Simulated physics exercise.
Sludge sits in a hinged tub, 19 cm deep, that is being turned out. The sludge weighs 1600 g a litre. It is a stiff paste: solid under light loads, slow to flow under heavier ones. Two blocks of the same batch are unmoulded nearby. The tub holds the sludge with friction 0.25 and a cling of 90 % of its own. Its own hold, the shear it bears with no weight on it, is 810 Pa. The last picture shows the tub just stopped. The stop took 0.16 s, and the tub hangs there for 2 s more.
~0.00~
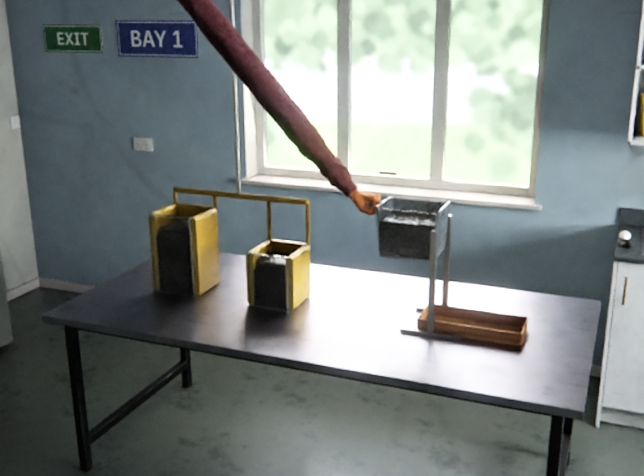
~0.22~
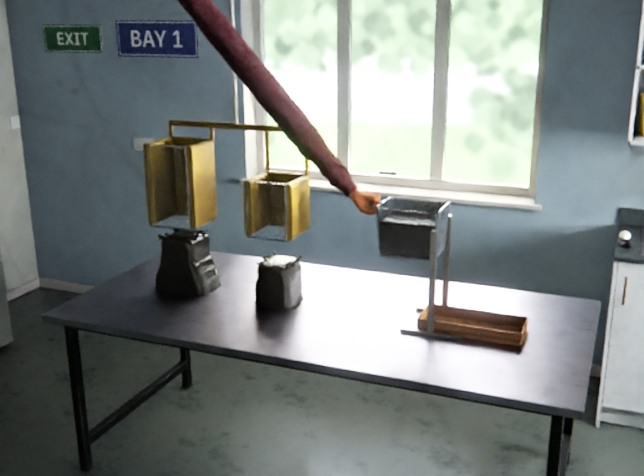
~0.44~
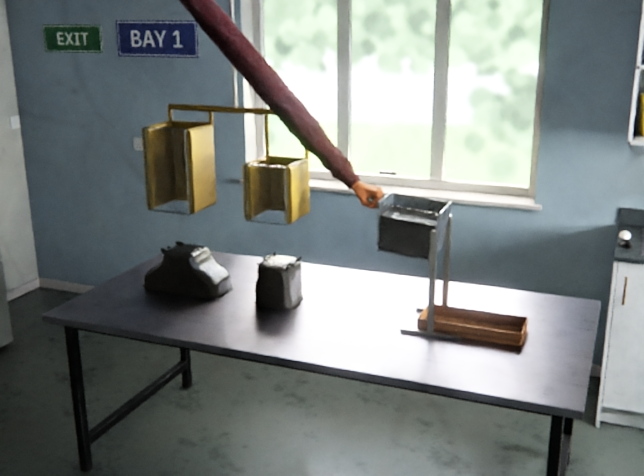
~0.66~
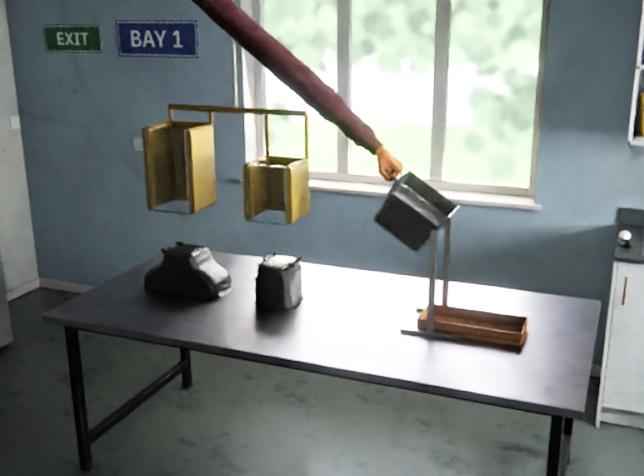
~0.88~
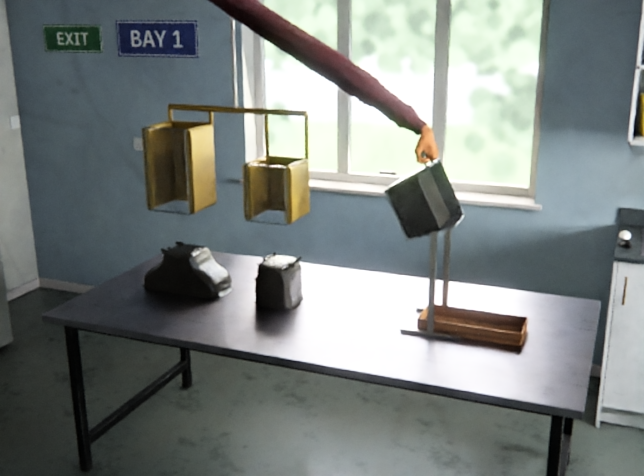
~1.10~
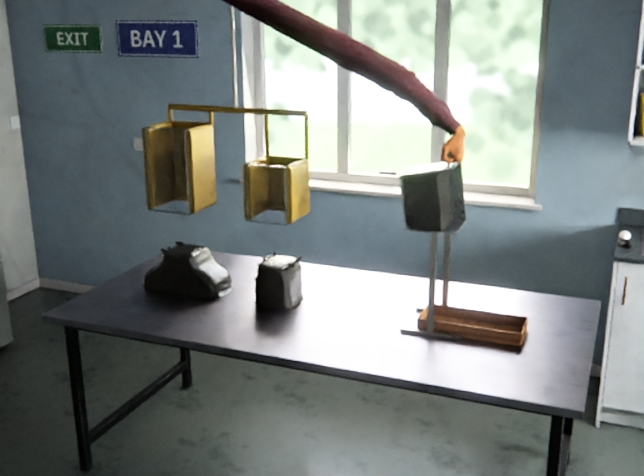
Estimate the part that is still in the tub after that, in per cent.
Close to 100 per cent.
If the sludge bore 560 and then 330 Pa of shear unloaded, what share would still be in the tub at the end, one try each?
In that order: 70 %, 50 %.
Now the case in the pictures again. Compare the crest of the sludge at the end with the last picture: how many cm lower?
Some 0 cm.
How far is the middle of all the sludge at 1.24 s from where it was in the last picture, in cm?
About 0 cm.
After 1.24 s, the tub is at 83 degrees and holds 100 %.
After 1.41 s, the tub is at 83 degrees and holds 100 %.
After 1.58 s, the tub is at 83 degrees and holds 100 %.
After 1.75 s, the tub is at 83 degrees and holds 100 %.
After 3.10 s, at the end, the tub is at 83 degrees and holds 100 %.
